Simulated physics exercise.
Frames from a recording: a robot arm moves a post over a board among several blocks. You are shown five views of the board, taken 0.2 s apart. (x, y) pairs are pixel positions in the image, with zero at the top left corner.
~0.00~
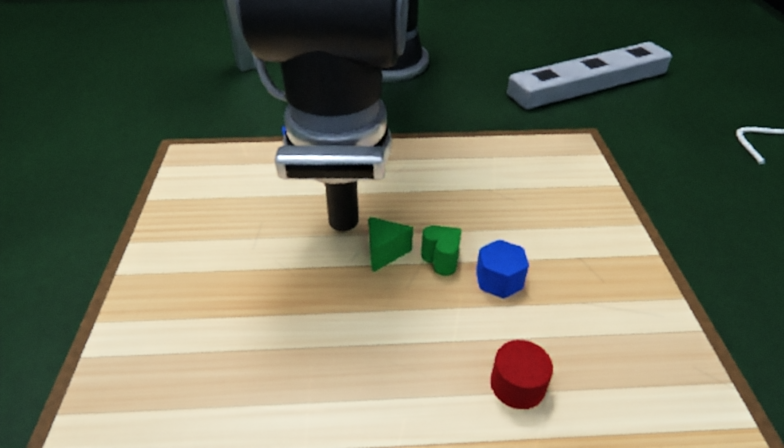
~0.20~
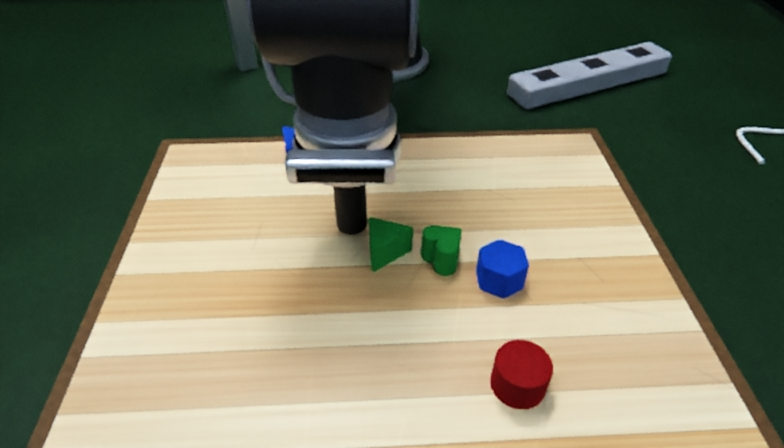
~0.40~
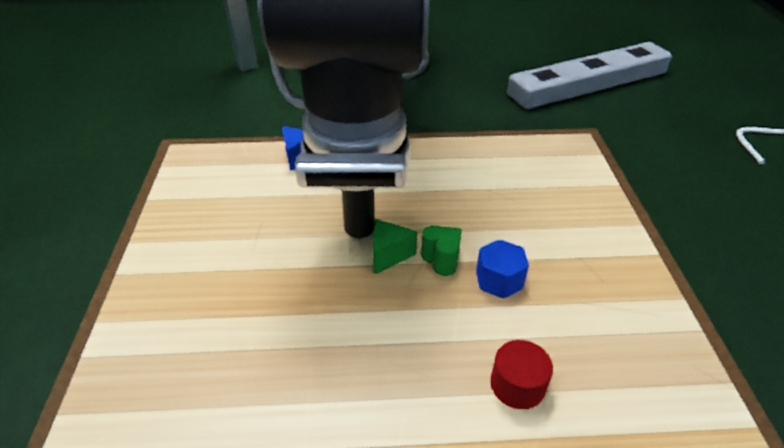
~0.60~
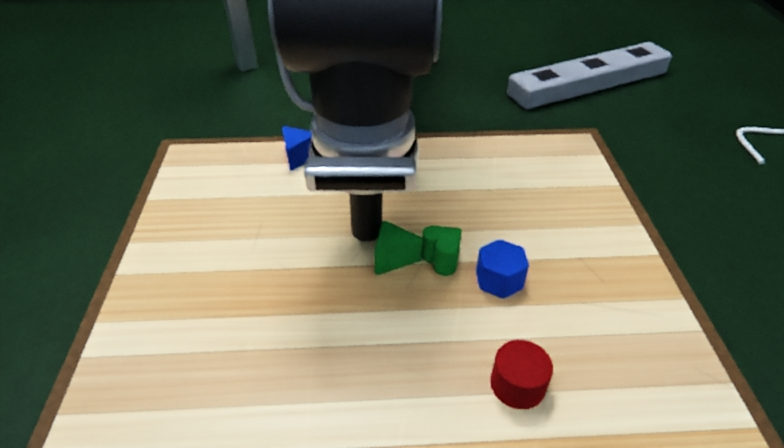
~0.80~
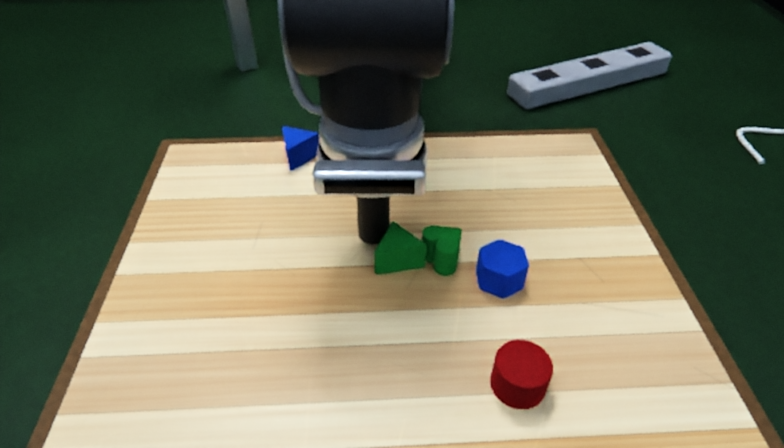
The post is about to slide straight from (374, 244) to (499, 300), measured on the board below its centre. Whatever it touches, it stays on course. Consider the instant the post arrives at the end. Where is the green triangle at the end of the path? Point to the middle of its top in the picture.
At pixel (462, 289).
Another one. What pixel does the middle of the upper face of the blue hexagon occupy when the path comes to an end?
The answer is (532, 258).
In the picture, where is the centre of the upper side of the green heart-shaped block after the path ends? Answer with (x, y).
Close to (470, 238).
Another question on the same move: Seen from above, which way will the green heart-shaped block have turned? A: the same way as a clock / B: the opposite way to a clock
Choice B: The opposite way to a clock.
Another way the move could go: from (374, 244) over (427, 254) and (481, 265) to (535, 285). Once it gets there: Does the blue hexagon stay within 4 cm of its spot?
I expect not.
On the path given first. One third of the way, post (415, 252); green triangle (430, 262), turned 40° clockwise; green heart-shaped block (451, 237).
Two thirds of the way, post (457, 271); green triangle (459, 285), turned 90° clockwise; green heart-shaped block (470, 238), turned 25° anticlockwise; blue hexagon (512, 257), turned 15° clockwise.
At the end, post (501, 290); green triangle (462, 289), turned 100° clockwise; green heart-shaped block (470, 238), turned 30° anticlockwise; blue hexagon (532, 258), turned 20° anticlockwise; red circular block in place.
